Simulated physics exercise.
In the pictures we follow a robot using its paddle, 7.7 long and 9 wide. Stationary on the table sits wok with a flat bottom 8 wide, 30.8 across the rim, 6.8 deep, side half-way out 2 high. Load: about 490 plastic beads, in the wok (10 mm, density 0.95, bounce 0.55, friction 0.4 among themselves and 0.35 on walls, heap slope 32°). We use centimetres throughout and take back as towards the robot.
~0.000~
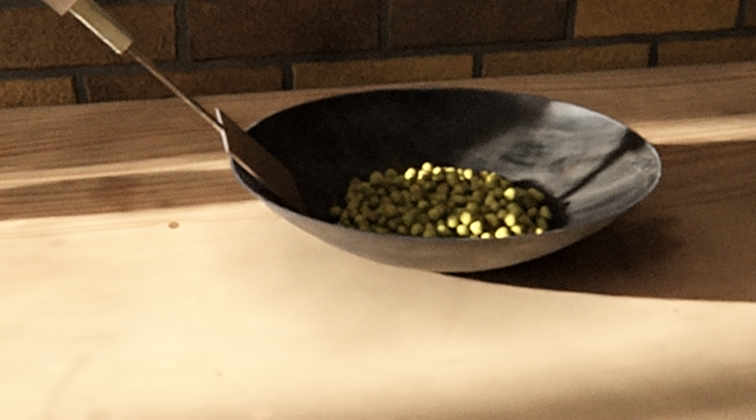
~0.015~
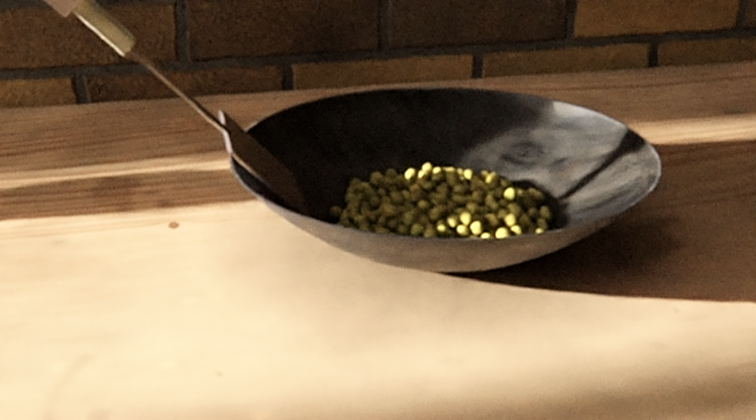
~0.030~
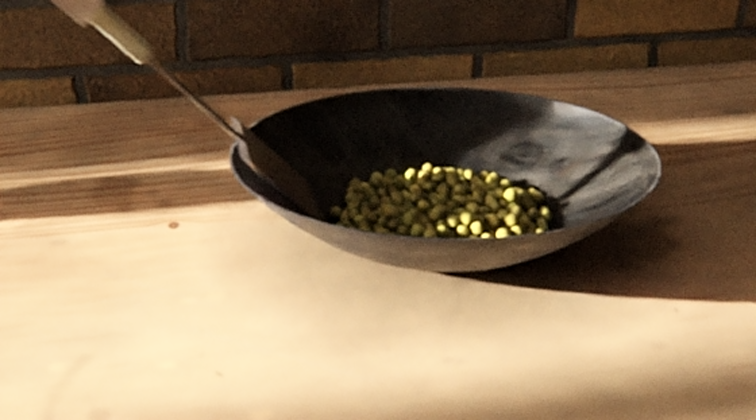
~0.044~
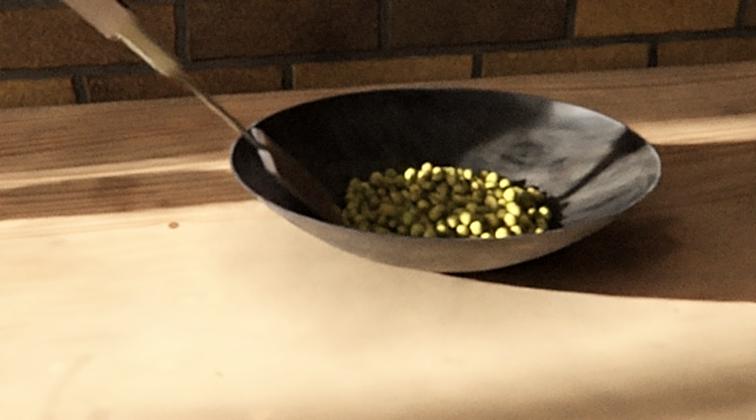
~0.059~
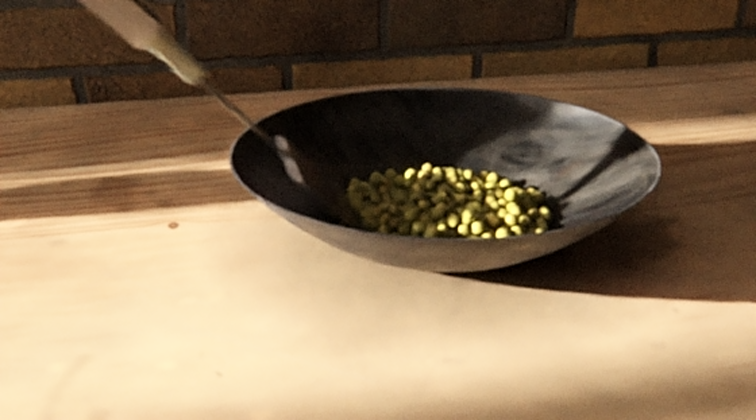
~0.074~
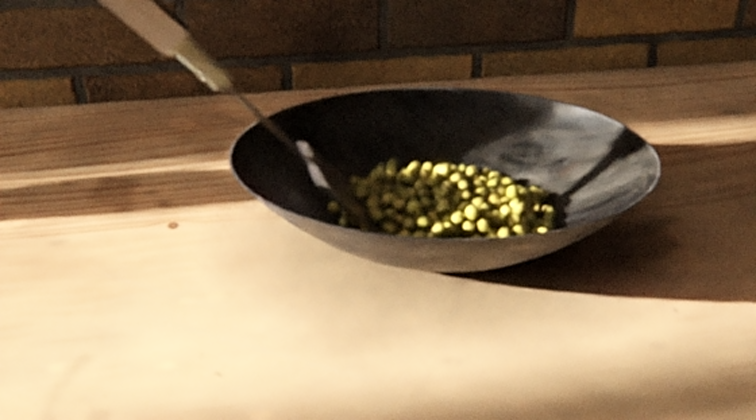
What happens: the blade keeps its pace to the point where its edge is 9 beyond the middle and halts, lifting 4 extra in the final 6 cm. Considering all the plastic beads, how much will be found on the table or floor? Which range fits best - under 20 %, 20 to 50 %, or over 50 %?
The range that fits: 20 to 50 %.
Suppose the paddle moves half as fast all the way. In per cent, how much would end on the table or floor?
In that case, close to 5 per cent.
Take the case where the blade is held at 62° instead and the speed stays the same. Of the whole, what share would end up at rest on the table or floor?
It would then be close to 30 %.
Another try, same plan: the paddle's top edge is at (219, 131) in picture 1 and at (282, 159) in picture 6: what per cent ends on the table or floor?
Close to 15 in a hundred.
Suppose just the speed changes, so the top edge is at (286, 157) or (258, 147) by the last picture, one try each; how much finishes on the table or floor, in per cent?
Some 20 and 0 per cent.
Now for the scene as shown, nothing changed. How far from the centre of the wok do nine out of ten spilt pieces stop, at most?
I reckon it's some 95 centimetres.
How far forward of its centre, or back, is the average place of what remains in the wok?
What stays is shifted forward by around 4.0 cm.
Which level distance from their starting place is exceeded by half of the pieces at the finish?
Some 5 cm.
After 0.11 s, sloping 47°, highest piece 6 above the table; 490 in the wok.
After 0.15 s, sloping 47°, highest piece 8 above the table; 490 in the wok.
After 0.37 s, sloping 47°, highest piece 13 above the table; 354 in the wok, 27 on the table or floor, 109 on the blade or in flight.
After 1.42 s, sloping 47°, highest piece 5 above the table; 353 in the wok, 137 on the table or floor.
In the end, 353 in the wok, 137 on the table or floor. That is 28 % on the table or floor.
